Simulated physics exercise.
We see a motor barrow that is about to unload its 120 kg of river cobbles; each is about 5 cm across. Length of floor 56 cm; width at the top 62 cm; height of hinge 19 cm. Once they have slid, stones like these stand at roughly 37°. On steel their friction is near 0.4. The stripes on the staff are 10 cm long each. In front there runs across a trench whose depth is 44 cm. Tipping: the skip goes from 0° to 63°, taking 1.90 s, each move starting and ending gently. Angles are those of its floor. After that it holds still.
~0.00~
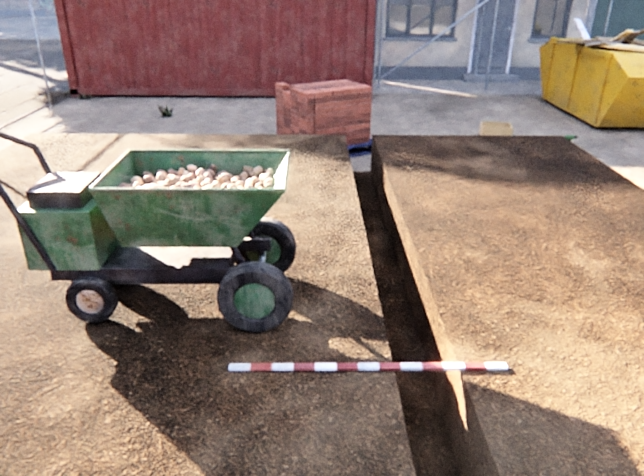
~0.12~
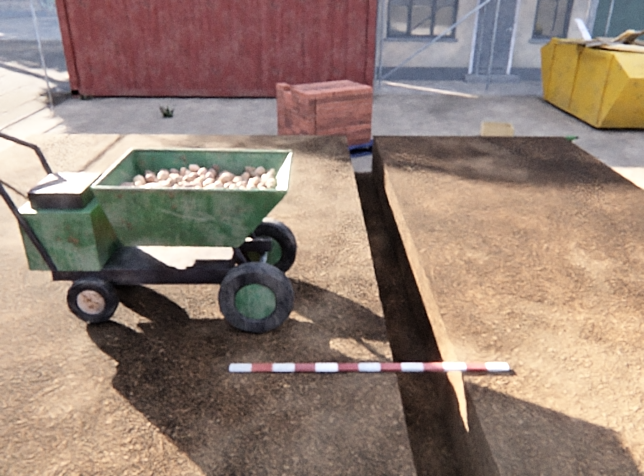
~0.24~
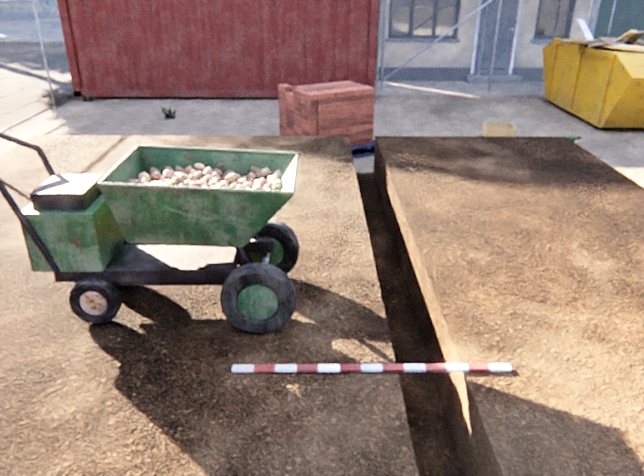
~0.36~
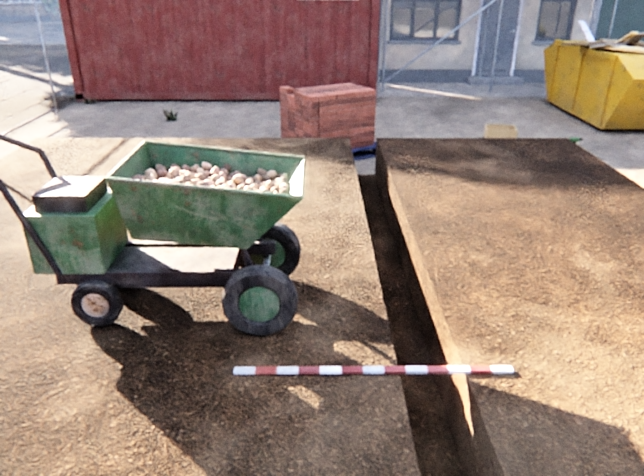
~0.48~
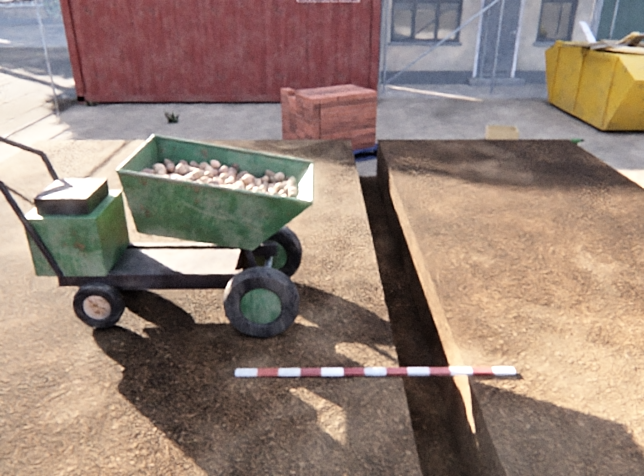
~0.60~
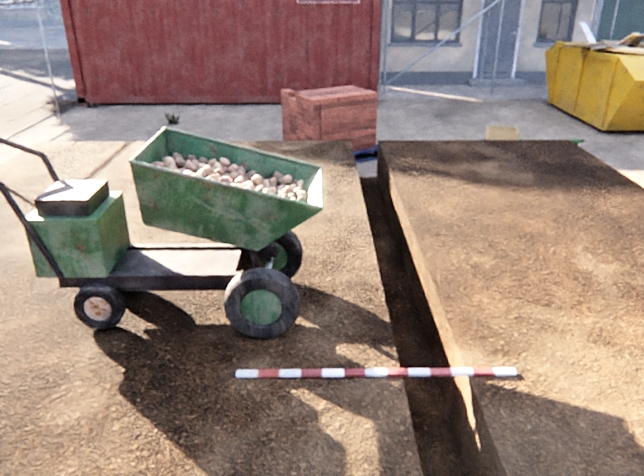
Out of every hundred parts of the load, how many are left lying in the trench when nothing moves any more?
Around 84 in every hundred.
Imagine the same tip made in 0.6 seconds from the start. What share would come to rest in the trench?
My guess is near 65 percent.
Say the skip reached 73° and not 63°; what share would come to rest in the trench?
Share in trench: Approx. 100%.
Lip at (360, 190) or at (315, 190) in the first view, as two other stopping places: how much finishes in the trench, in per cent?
Near 25 and near 65 percent.
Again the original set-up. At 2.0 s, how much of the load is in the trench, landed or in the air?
Close to 20 per cent at that time.
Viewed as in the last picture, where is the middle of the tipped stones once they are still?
Their middle is at about (409, 355).
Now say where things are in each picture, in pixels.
The skip is at 0°, its lip at (285, 191); the top of the load is at (213, 178), in the first picture.
The skip is at 1°, its lip at (287, 192); the top of the load is at (215, 178); the stones move at 0.1 m/s on average, in the second picture.
The skip is at 3°, its lip at (294, 194); the top of the load is at (189, 177); the stones move at 0.2 m/s on average, in the third picture.
The skip is at 6°, its lip at (302, 198); the top of the load is at (185, 175); the stones move at 0.3 m/s on average, in the fourth picture.
The skip is at 10°, its lip at (312, 203); the top of the load is at (181, 171); the stones move at 0.4 m/s on average, in the fifth picture.
Lip at (323, 209), floor tilted 15°, highest stones at (180, 166); the stones move at 0.4 m/s on average, in the sixth picture.
After 1.4 s the floor is at 53°; 100 % in the skip; the foremost stones are at (363, 240).
After 2.0 s the floor is at 63°; 77 % in the skip, 3 % short of the trench, 21 % in the trench; the foremost stones are at (437, 334).
After 2.3 s the floor is at 63°; 50 % in the skip, 2 % short of the trench, 48 % in the trench, 1 % past the trench; the foremost stones are at (454, 328).
After 4.3 s the floor is at 63°; 14 % in the skip, 1 % short of the trench, 84 % in the trench, 1 % past the trench; the foremost stones are at (460, 335).
